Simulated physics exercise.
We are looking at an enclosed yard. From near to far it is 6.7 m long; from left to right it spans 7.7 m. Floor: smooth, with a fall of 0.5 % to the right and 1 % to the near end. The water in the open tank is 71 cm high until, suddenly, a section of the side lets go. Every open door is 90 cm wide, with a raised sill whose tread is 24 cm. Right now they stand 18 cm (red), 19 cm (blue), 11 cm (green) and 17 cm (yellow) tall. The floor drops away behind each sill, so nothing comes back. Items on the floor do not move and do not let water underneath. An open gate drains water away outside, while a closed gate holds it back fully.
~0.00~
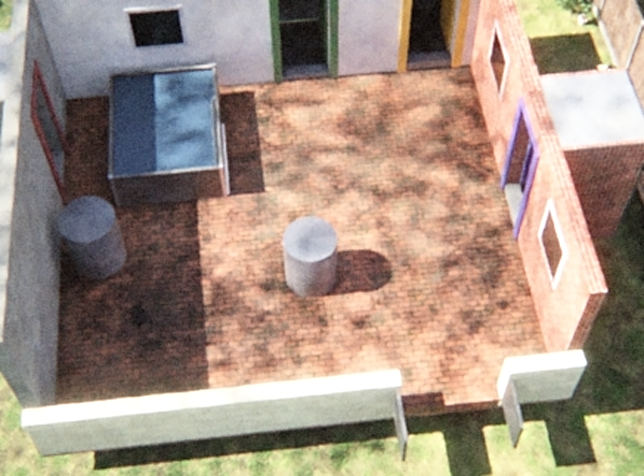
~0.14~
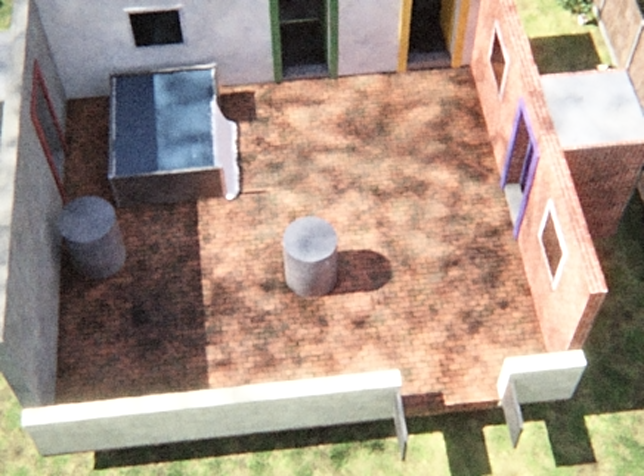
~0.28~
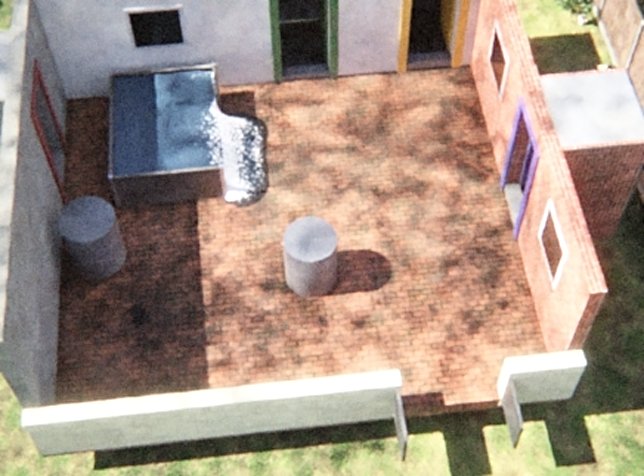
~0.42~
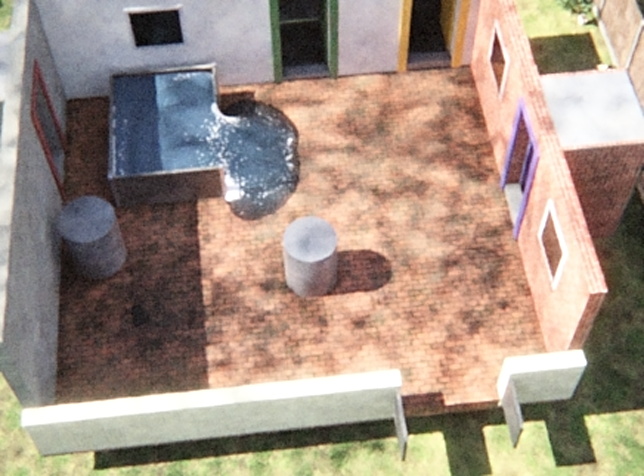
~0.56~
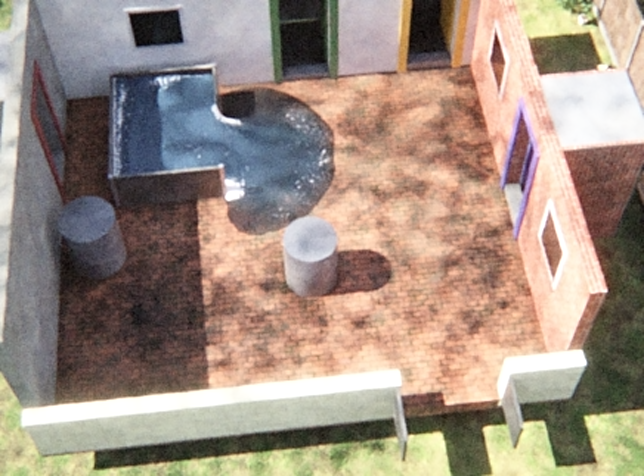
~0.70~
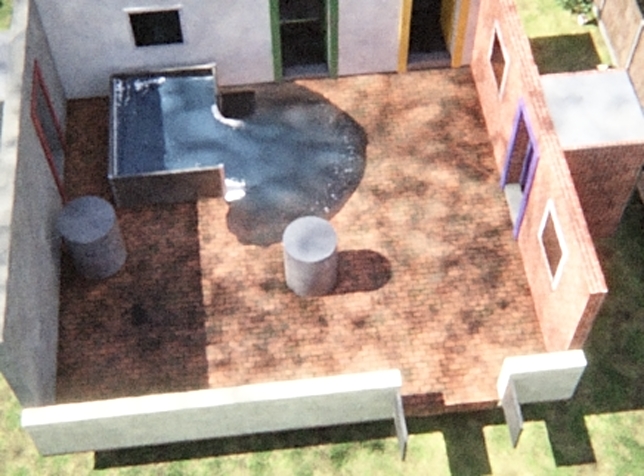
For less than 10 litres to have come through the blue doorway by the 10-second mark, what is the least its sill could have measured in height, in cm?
21 cm or so.
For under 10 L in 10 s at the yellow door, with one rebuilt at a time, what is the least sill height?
I'd raise yellow to close to 19 cm.
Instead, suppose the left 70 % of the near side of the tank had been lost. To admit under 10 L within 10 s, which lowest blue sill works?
Then roughly 6.0 cm.
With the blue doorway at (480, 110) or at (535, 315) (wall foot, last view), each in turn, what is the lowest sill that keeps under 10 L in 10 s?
Minimums: About 25 cm and 16 cm.
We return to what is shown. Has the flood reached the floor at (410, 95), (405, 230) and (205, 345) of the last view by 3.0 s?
One by one: Drenched, drenched, clear.
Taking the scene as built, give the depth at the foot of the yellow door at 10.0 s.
It comes to about 4.5 centimetres deep.
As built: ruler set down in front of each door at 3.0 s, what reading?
Centimetres: Red = 0, blue = 23, green = 3, yellow = 20.
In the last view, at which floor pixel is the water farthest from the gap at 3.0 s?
Front tip: Approx. (547, 379) px.
After 1.4 s water covers 35 % of the floor, deepest (36 cm) near (229, 185); it has not reached the blue door.
After 3.0 s water covers 50 % of the floor, deepest (32 cm) near (547, 379); 23 cm at the blue door, 16 litres in over its 19 cm sill.
After 10.0 s water covers 80 % of the floor, deepest (12 cm) near (386, 396); 7 cm at the blue door, 21 litres in over its 19 cm sill.
At the blue door as built, the water arrived by 1.8 s and peaked near 26 cm at 2.2 s.
Run again over the same 10 s with other heights there, 18 litres in over 19.5 cm, 5 litres over 23 cm. The limit of 10 litres is kept from about 21 cm up.
